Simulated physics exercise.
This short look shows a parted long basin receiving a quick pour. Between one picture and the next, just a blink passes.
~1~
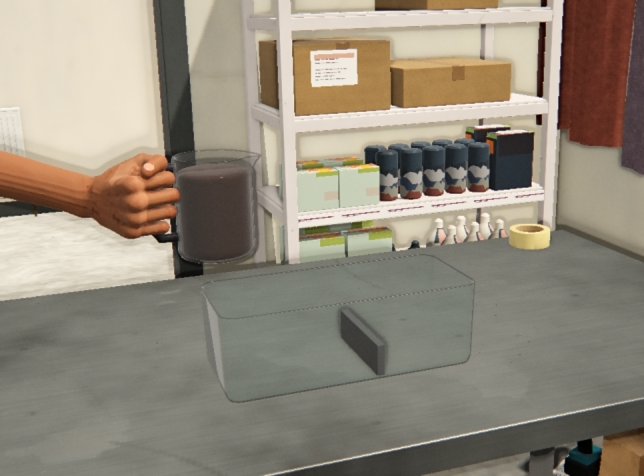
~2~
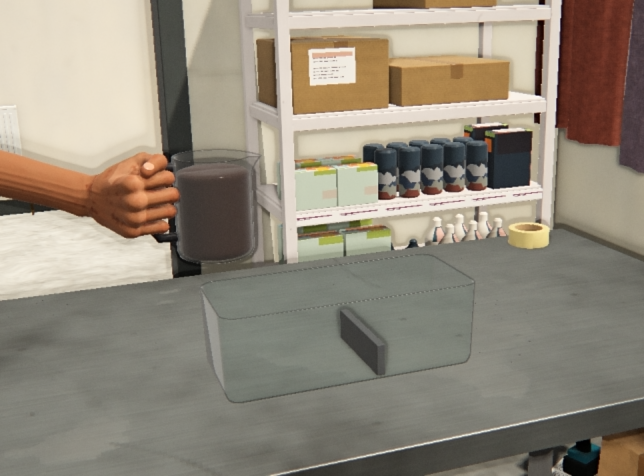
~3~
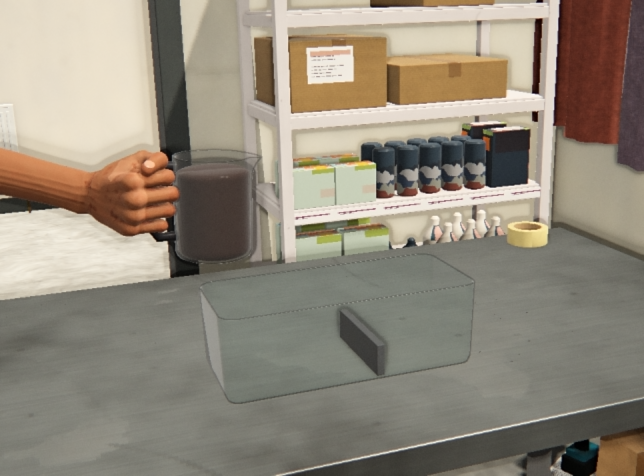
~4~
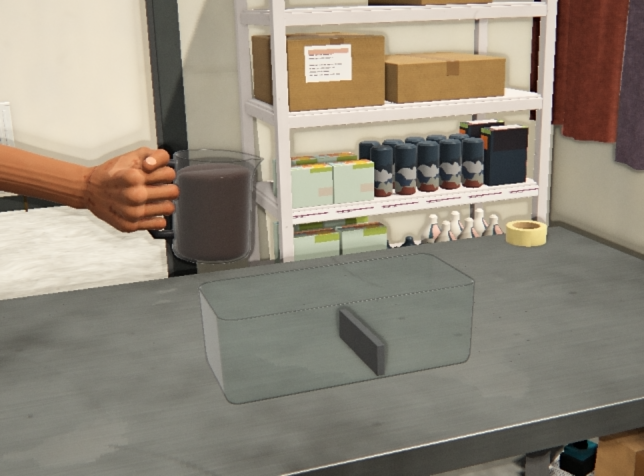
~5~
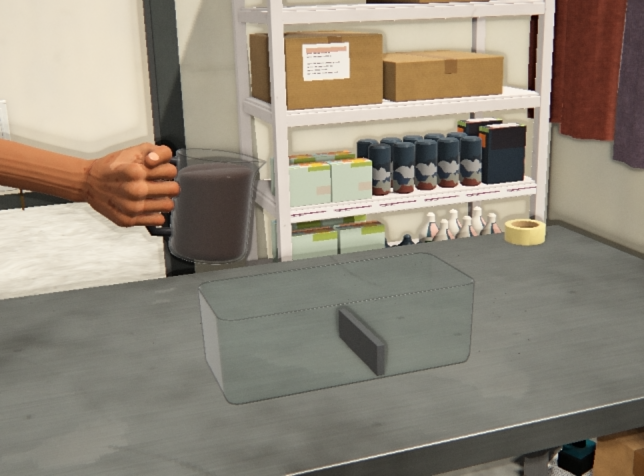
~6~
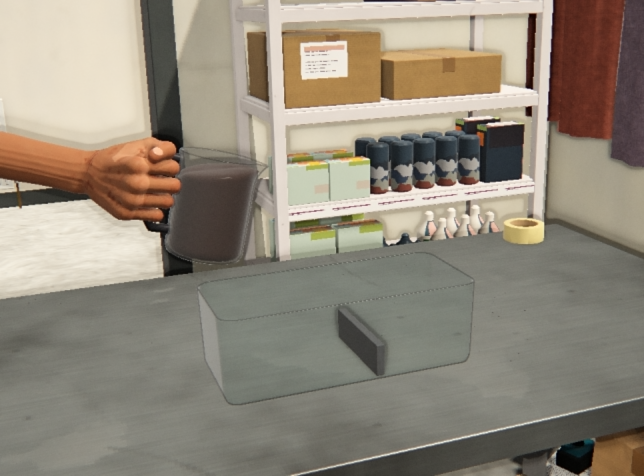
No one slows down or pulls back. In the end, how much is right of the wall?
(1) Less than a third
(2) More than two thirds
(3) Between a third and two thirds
Less than a third (1).
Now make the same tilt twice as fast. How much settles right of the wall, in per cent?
I'd estimate some 5 percent.
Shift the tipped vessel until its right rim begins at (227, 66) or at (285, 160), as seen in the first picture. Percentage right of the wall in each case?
First about 5, then 5 per cent.
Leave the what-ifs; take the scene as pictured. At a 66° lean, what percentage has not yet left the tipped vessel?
Close to 85 parts in a hundred remain.
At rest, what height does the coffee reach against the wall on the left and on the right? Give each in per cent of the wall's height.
The left reads 50 in a hundred and the right 0 in a hundred.
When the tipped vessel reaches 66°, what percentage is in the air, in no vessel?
I'd reckon some 10 per cent.
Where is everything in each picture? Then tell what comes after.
Tilt 0°; pouring edge (261, 154); surface from (175, 173) to (248, 167); the long basin's rim runs from (209, 302) to (453, 269); the wall's top is at (361, 327), in the first picture.
Tilt 1°; pouring edge (261, 154); surface from (176, 174) to (248, 168), in the second picture.
Tilt 2°; pouring edge (262, 155); surface from (175, 173) to (248, 168), in the third picture.
Tilt 5°; pouring edge (263, 157); surface from (176, 174) to (250, 168), in the fourth picture.
Tilt 9°; pouring edge (266, 160); surface from (177, 174) to (253, 168), in the fifth picture.
Tilt 14°; pouring edge (268, 165); surface from (178, 176) to (256, 167), in the sixth picture.
A moment on, the tilt is 66° and 83 per cent is still to pour, 5 is left of the wall and 0 right of it.
Next, the tilt is 98° and 33 per cent is still to pour, 48 is left of the wall and 1 right of it.
Then the tilt is 105° and 4 per cent is still to pour, 86 is left of the wall and 4 right of it.
Later the tilt is 105° and 0 per cent is still to pour, 92 is left of the wall and 5 right of it.
Finally, 92 per cent lies left of the wall, 5 right of it and 2 outside.
